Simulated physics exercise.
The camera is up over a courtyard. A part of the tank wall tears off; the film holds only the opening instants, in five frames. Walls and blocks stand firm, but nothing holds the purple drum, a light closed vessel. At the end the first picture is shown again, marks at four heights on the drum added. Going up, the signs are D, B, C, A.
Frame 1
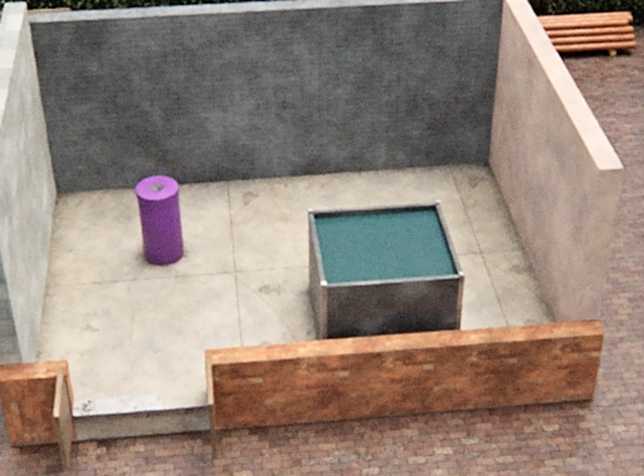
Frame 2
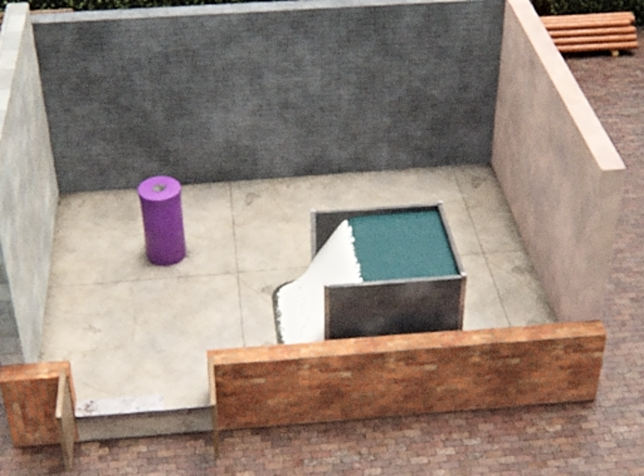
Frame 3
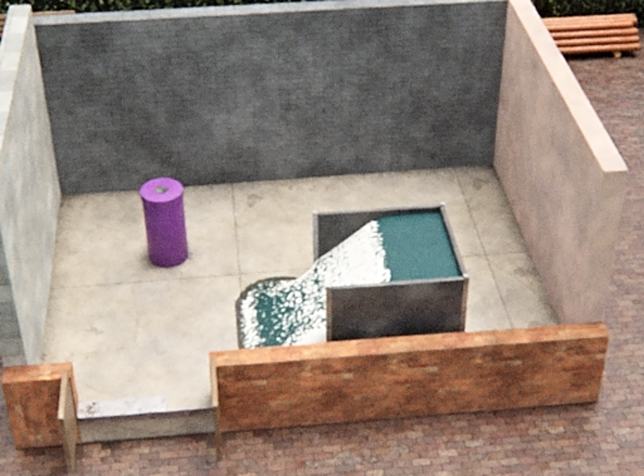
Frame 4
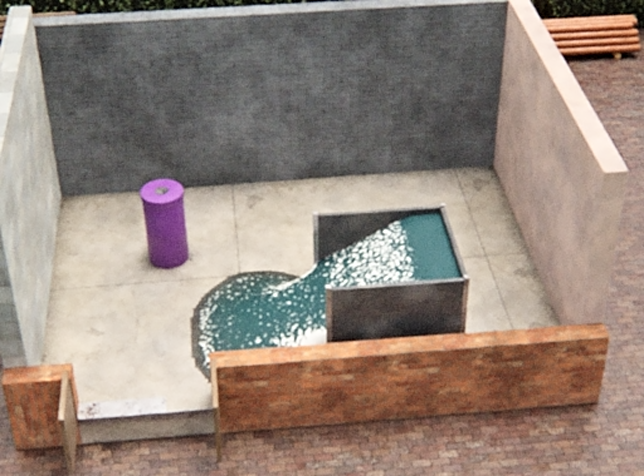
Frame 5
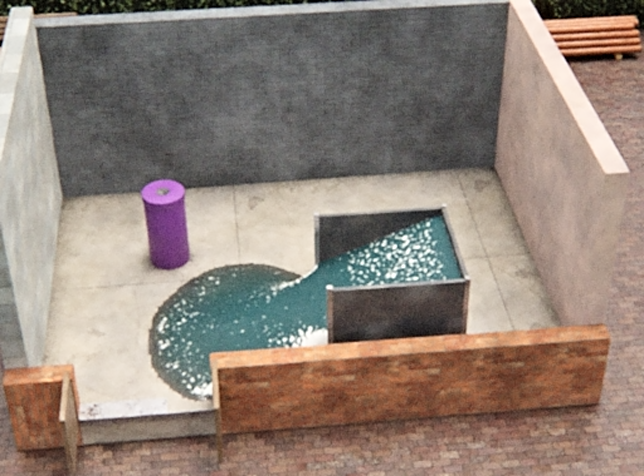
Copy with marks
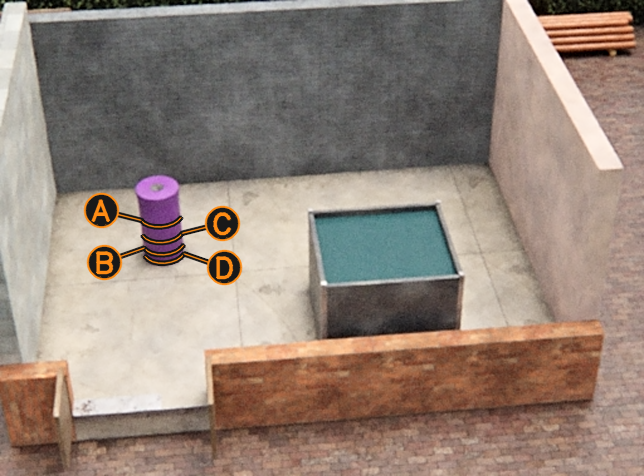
In a walled courtyard with a purple drum standing on the left, one side of a full square tank opens and foaming blue-green water pours out leftward, spreading in a widening rounded pool across the pale floor.
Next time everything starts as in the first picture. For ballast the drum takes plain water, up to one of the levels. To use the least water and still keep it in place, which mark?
Use mark C.
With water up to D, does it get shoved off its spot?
Yes.
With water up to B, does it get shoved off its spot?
Yes.
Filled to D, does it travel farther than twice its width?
Yes, clearly.
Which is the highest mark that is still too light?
Mark B.
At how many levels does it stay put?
Two.
In orange, A at (161, 226); B at (163, 254); C at (162, 242); D at (164, 263); from the bottom up D, B, C, A.
Choosing A, it does not move.
Choosing B, it is pushed about twice its own width away.
Choosing C, it does not move.
Choosing D, it is pushed about 7 times its own width away.
